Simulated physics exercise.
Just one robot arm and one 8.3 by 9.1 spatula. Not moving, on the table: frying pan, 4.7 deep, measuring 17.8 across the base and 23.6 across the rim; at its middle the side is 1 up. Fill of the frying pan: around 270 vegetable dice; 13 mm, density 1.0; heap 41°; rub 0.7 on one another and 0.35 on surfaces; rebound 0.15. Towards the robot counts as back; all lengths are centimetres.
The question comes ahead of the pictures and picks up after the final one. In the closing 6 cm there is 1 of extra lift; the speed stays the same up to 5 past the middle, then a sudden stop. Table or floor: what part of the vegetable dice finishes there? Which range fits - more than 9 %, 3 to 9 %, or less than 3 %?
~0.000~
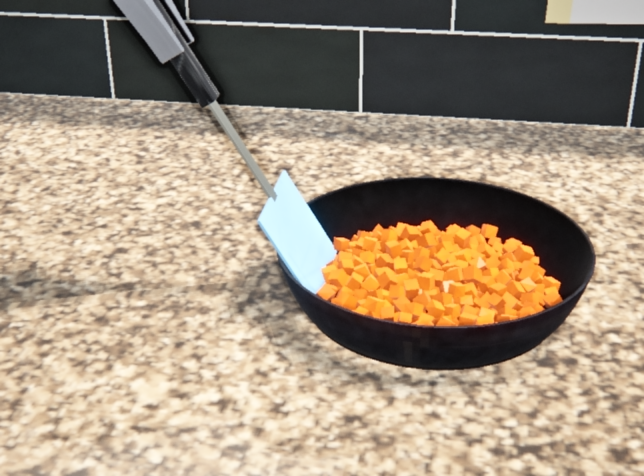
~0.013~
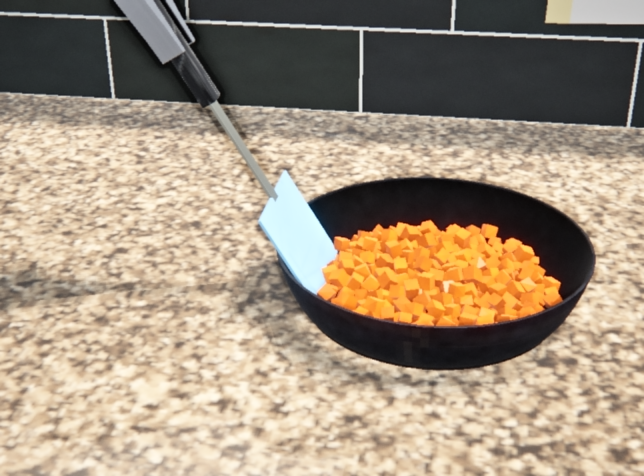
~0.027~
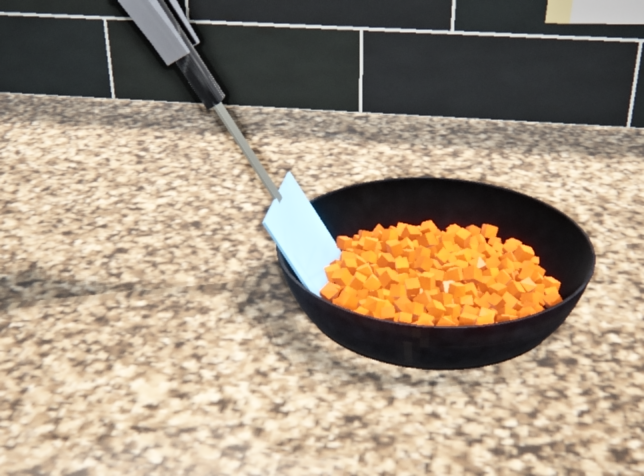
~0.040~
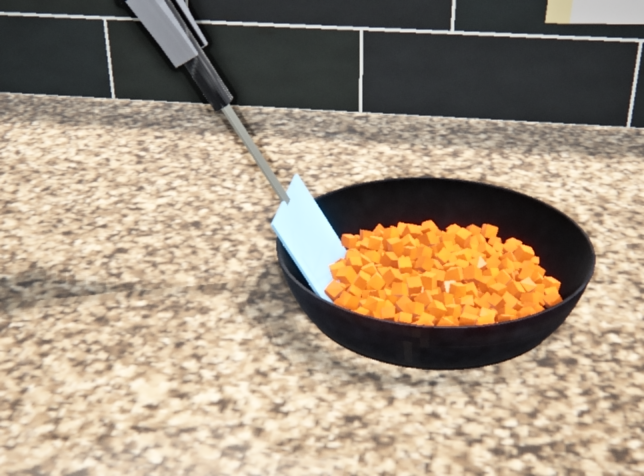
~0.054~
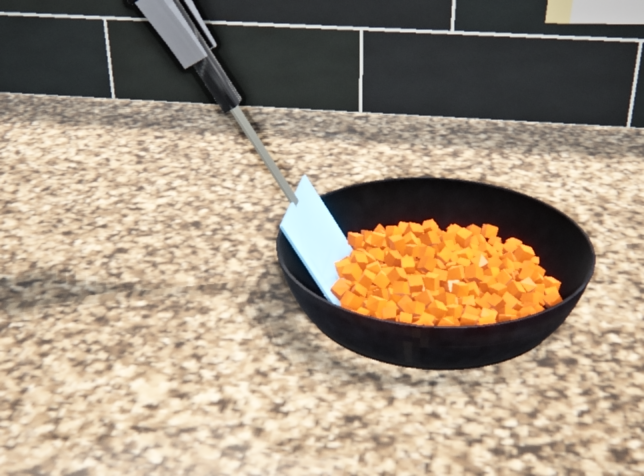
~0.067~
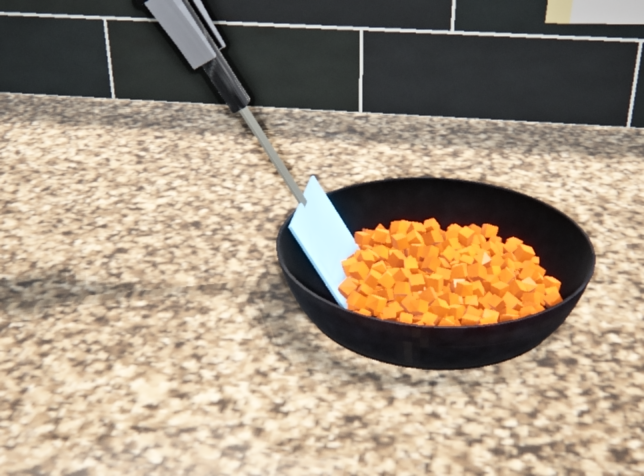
The range that fits is less than 3 %.
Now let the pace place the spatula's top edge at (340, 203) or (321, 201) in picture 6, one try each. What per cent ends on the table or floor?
Roughly 10 per cent, then roughly 5 per cent.
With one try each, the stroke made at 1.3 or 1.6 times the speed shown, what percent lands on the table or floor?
I'd expect close to 5 and then close to 5 percent.
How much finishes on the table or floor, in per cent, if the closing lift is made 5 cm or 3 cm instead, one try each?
You'd get some 0 per cent with the first setting and some 0 per cent with the second.
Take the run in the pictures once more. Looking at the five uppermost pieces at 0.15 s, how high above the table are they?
About 4 cm.
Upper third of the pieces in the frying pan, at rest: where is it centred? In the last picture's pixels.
At about (533, 262).
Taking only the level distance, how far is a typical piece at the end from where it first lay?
The answer is about 5 cm.
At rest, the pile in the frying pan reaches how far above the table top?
It reaches around 6.5 cm.
After 0.15 s, sloping 59°, highest piece 4 above the table; 274 in the frying pan.
After 0.23 s, sloping 59°, highest piece 5 above the table; 274 in the frying pan.
After 0.47 s, sloping 59°, highest piece 6 above the table; 272 in the frying pan, 2 on the table or floor.
After 1.52 s, sloping 59°, highest piece 6 above the table; 272 in the frying pan, 2 on the table or floor.
In the end, 272 in the frying pan, 2 on the table or floor. That is 1 % on the table or floor.
